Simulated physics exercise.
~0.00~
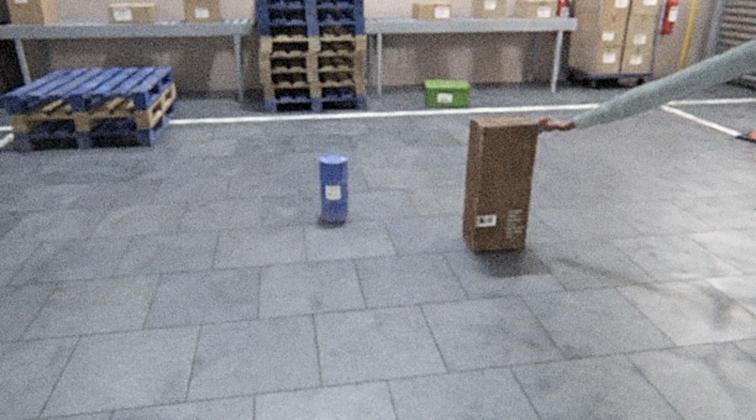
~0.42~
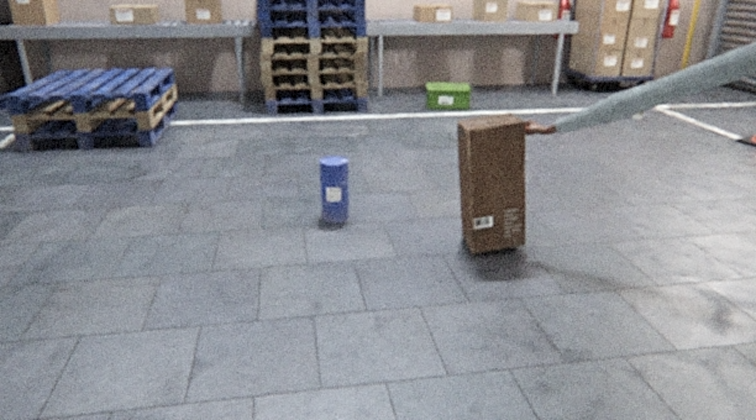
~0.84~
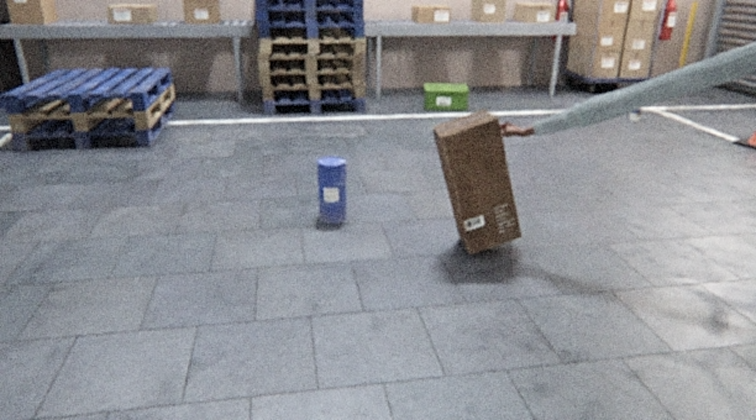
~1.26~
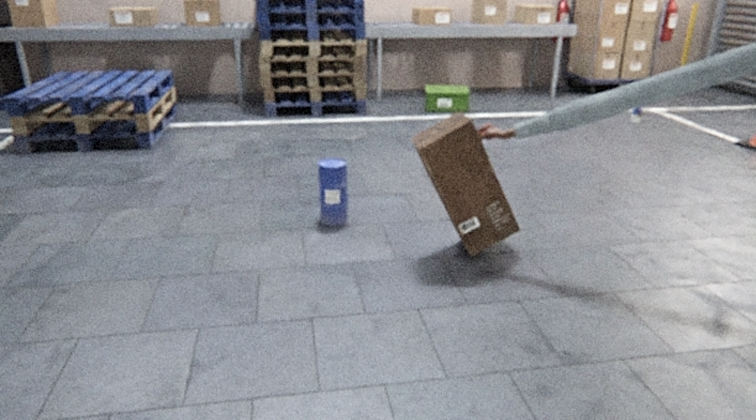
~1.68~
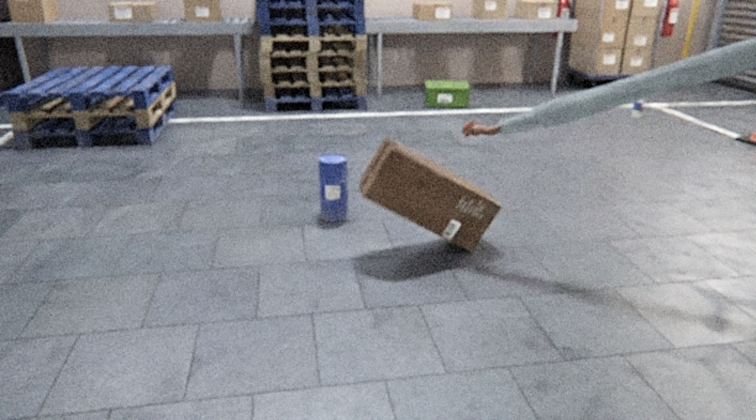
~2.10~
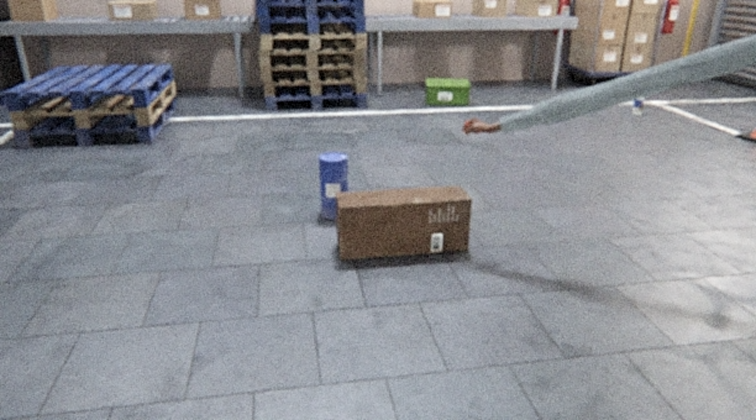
The clip opens on a grey tiled floor in a storage area, where a tall brown box stands upright to the right of a small blue canister, with pallets and shelves behind them. An arm reaches in from the right, its hand touching the upper part of the box. The hand pushes leftward, and the box begins to lean, tilting further as the arm follows. Then the hand stops and the box falls away from it toward the left. It ends lying on its side, partly in front of the canister, which remains standing.
